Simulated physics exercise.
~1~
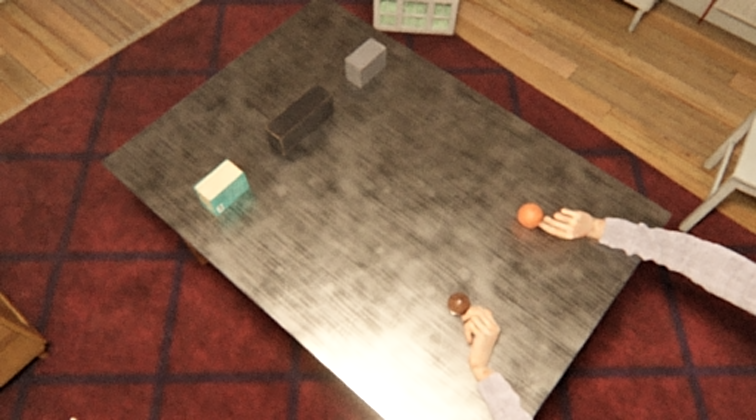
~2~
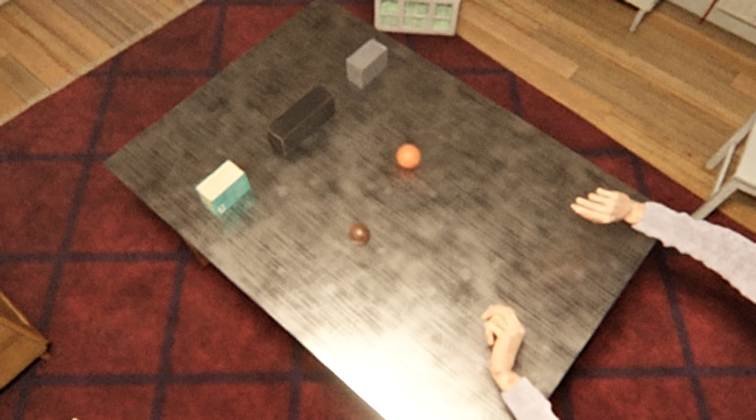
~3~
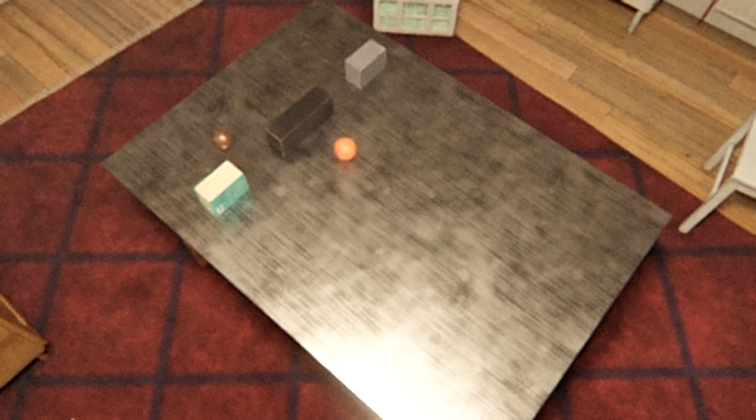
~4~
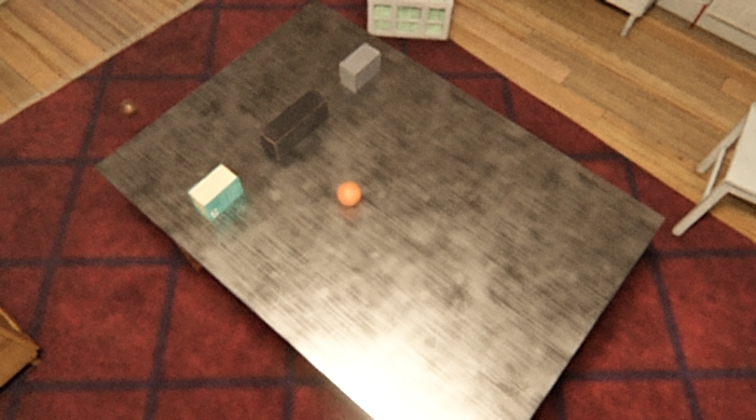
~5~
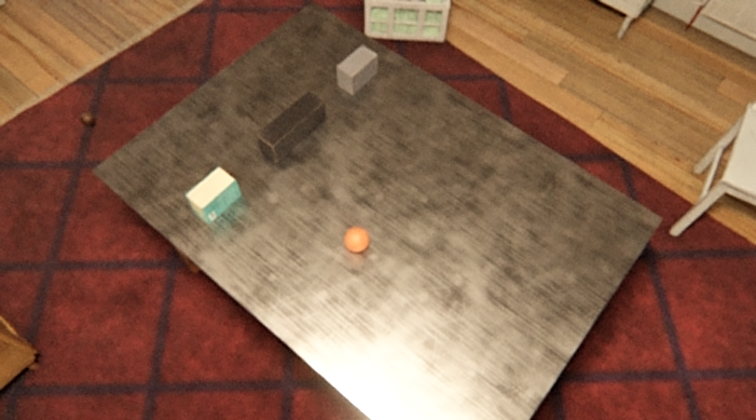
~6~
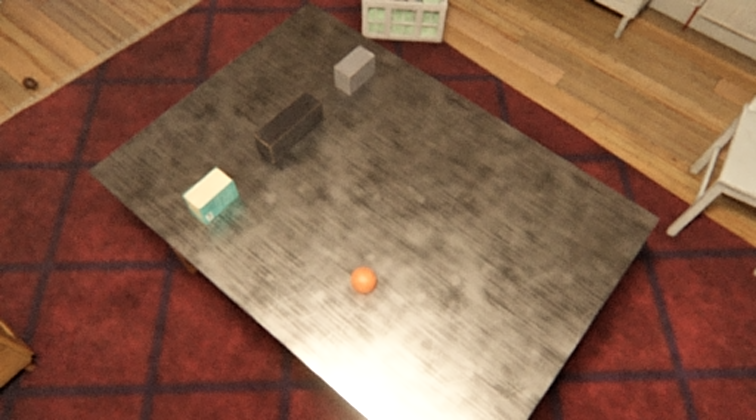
Hands rolling two balls across a dark table, the orange one rebounding off a block, the brown one passing between blocks and off the table.
